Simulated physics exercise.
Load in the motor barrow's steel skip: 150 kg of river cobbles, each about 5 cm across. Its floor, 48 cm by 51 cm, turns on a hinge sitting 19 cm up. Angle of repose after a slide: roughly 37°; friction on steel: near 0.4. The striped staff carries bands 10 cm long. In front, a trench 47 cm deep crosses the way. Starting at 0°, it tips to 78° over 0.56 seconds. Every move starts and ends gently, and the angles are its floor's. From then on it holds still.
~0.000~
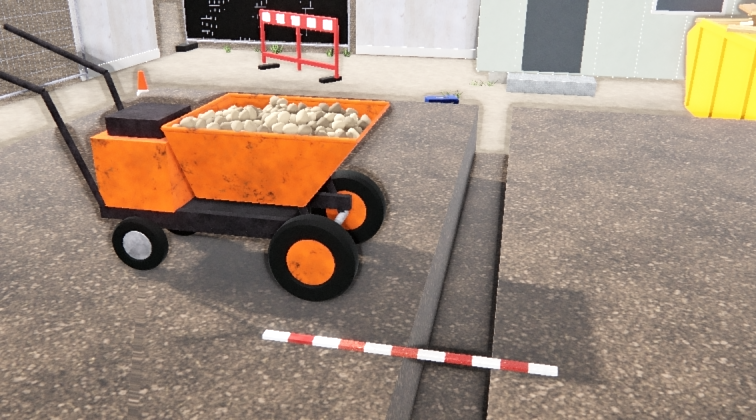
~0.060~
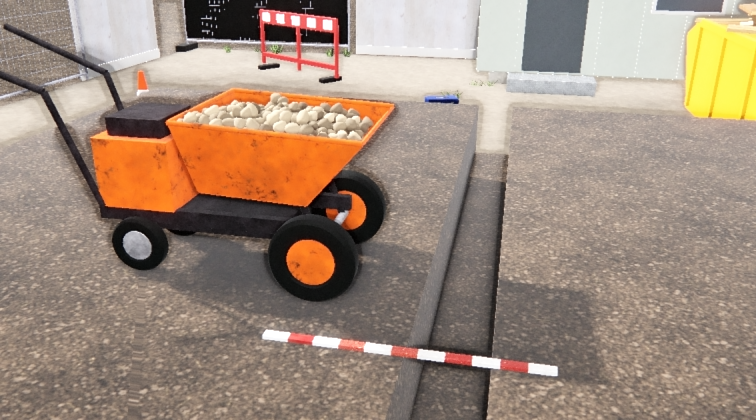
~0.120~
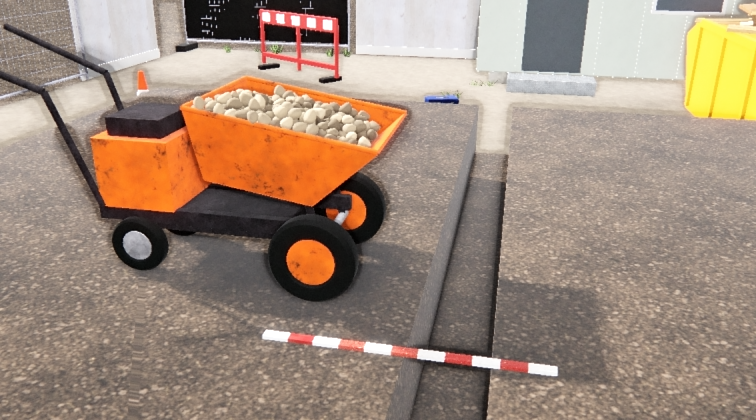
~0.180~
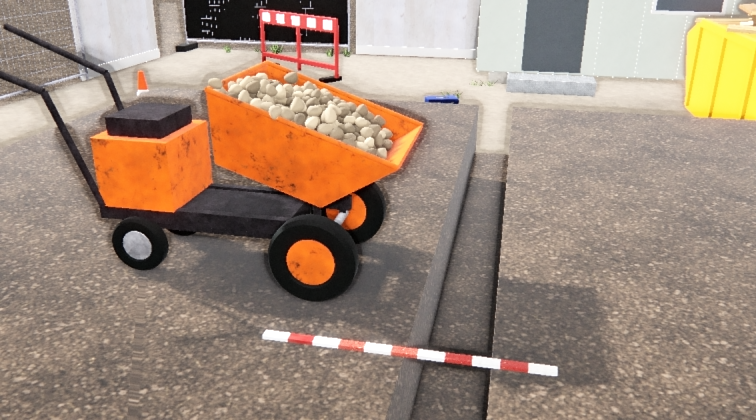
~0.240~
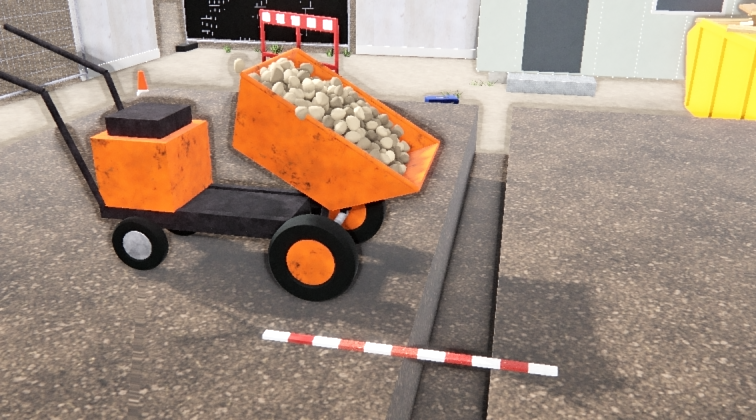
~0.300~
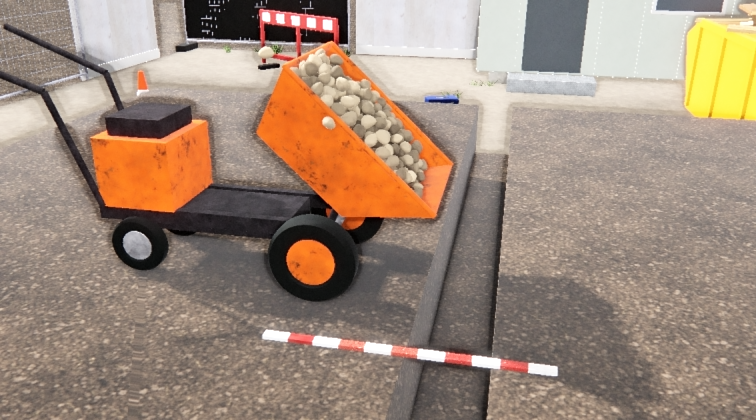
In a paved yard with a pale building and fencing behind, a fixed, slightly raised view looks across a narrow dark trench. An orange motor barrow with black handles stands left of it, its skip full of pale rounded stones, with a red-and-white staff lying in front. The skip tilts steadily steeper toward the right, its rear rising, while the stones shift inside and the wheels stay still.
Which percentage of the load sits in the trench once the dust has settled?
Near 43 per cent.
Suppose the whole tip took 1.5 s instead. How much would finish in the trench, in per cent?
It would be near 65 per cent.
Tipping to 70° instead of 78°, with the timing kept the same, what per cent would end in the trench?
Expect roughly 45 per cent.
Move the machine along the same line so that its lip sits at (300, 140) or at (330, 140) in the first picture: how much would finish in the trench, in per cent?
From the first place around 80 per cent, from the other around 65.
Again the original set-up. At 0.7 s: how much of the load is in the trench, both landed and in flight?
Some 20 per cent.
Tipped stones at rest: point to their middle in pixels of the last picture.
Roughly (527, 284), I'd say.
After 0.4 s the floor is at 66°; 100 % in the skip; the foremost stones are at (453, 228).
After 0.7 s the floor is at 78°; 47 % in the skip, 19 % in the trench, 34 % past the trench; the foremost stones are at (570, 282).
After 1.0 s the floor is at 78°; 2 % in the skip, 41 % in the trench, 57 % past the trench; the foremost stones are past the picture's edge.
After 3.0 s the floor is at 78°; 0 % in the skip, 43 % in the trench, 57 % past the trench; the foremost stones are past the picture's edge.
